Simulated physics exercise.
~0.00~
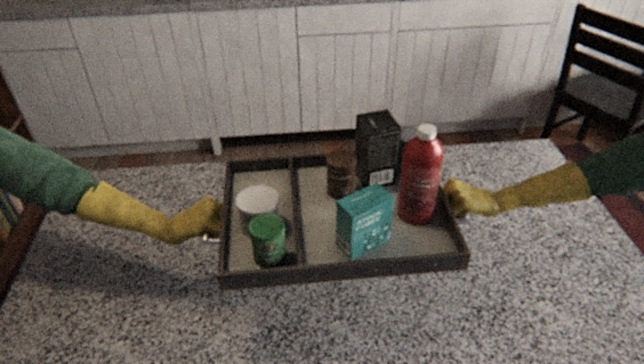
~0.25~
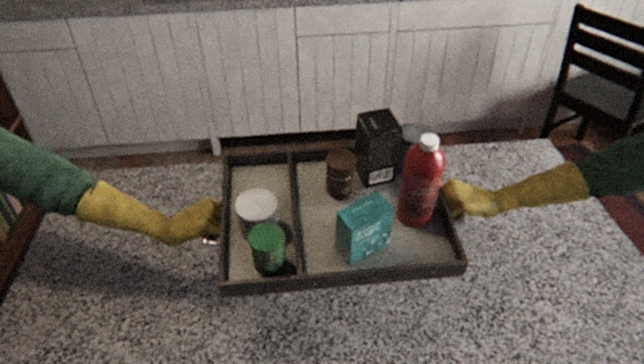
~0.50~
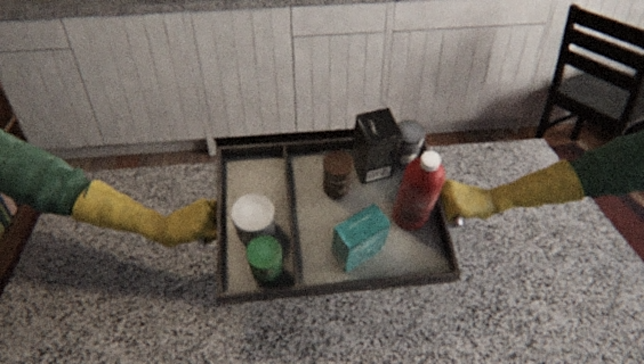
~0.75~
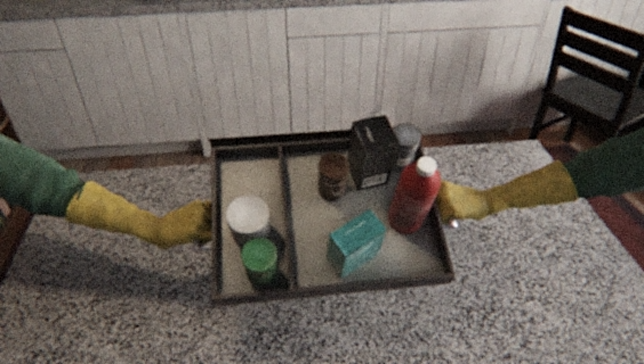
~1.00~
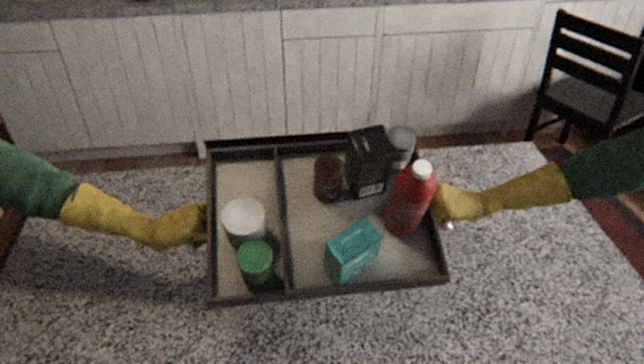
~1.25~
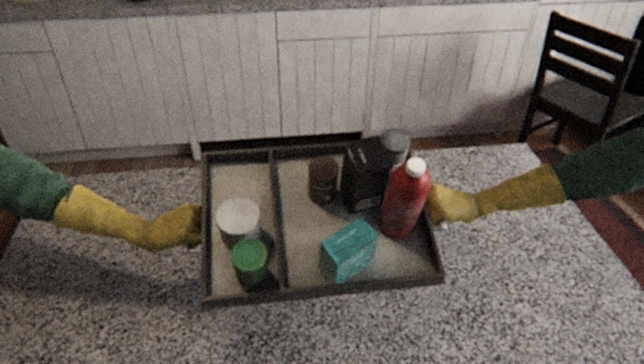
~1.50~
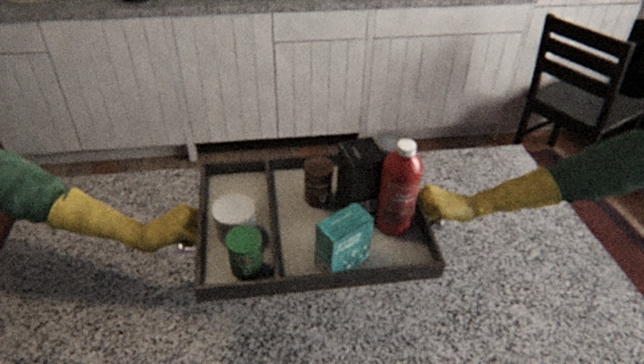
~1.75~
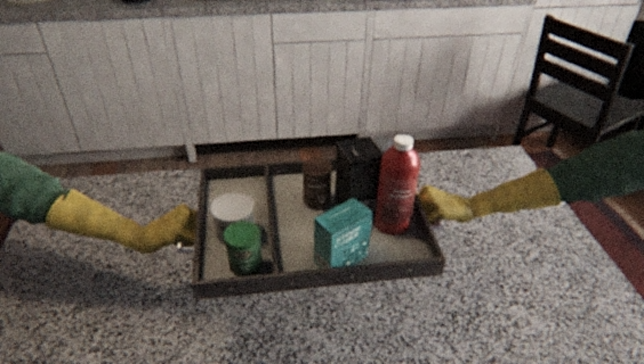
In a kitchen with pale panelled cabinets, two yellow-gloved hands hold a dark, divided tray by its ends above a speckled counter. A white tin and a green tin sit on the left, while a red bottle, black carton, brown tin, turquoise packet and grey jar share the right side. The hands tip the near edge down, and everything leans with the tray. While it stays tilted, the black carton slides a little toward the near edge. The hands then level the tray again, leaving everything upright, with the carton shifted and the others roughly in place.
